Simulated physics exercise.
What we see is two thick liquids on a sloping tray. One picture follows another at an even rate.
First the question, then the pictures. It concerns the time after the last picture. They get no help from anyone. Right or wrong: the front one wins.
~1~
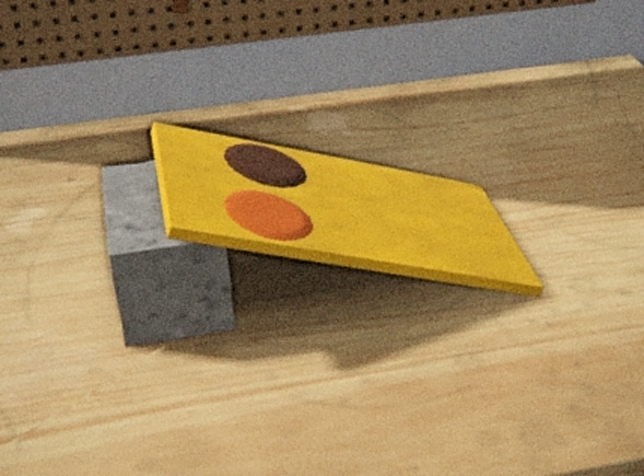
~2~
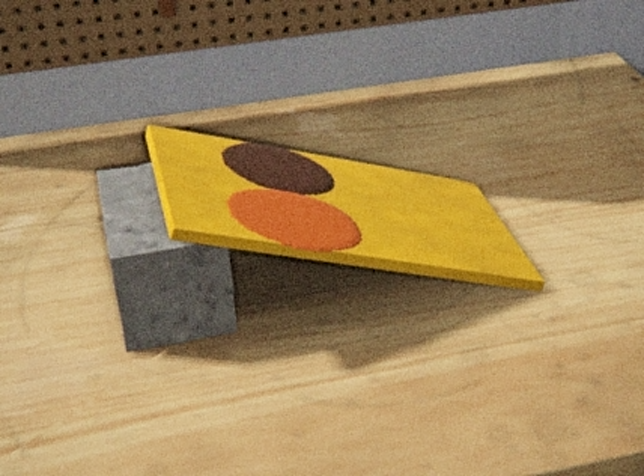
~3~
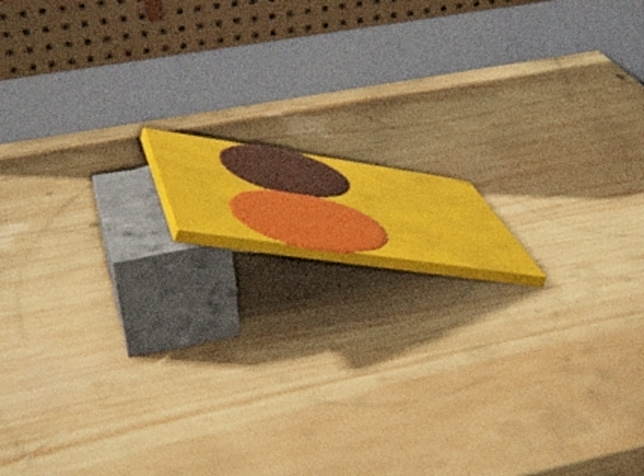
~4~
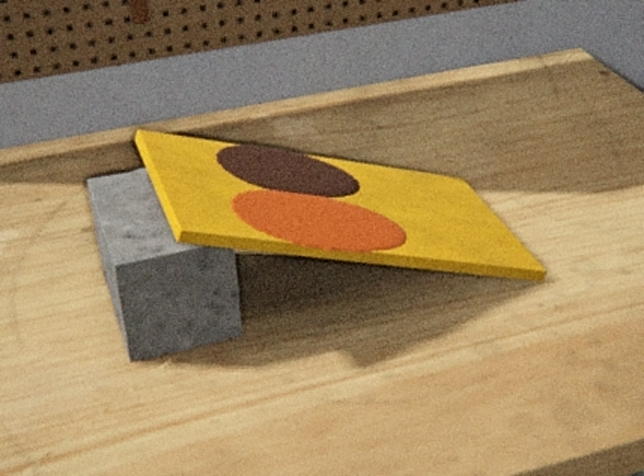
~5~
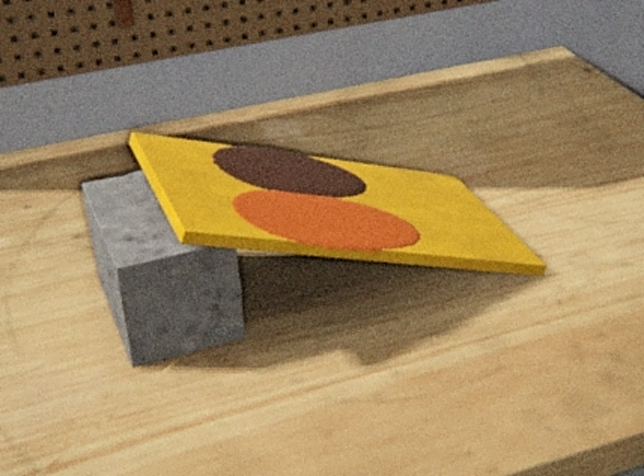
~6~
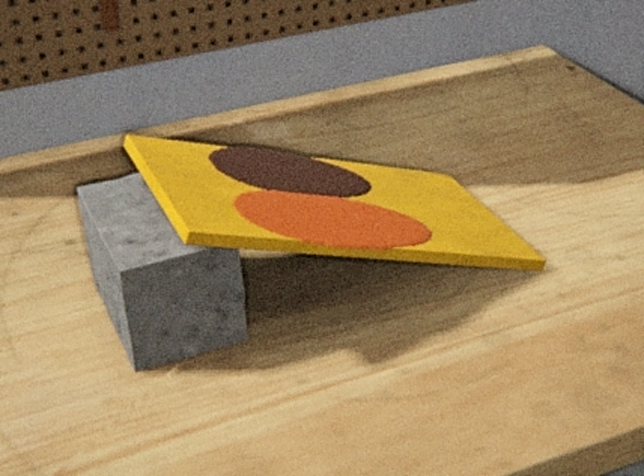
Right.
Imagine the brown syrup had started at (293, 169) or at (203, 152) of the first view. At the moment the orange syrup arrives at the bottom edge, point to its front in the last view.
On the first try its tip is near (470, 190), and on the second try near (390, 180).
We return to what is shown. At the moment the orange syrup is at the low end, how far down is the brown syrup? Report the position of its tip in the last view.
Around (435, 188).
Next, the orange syrup is three quarters of the way down; the brown syrup is three quarters of the way down.
After that, the orange syrup is close to the edge; the brown syrup is three quarters of the way down.
Finally, the orange syrup is at the low edge; the brown syrup is close to the edge.
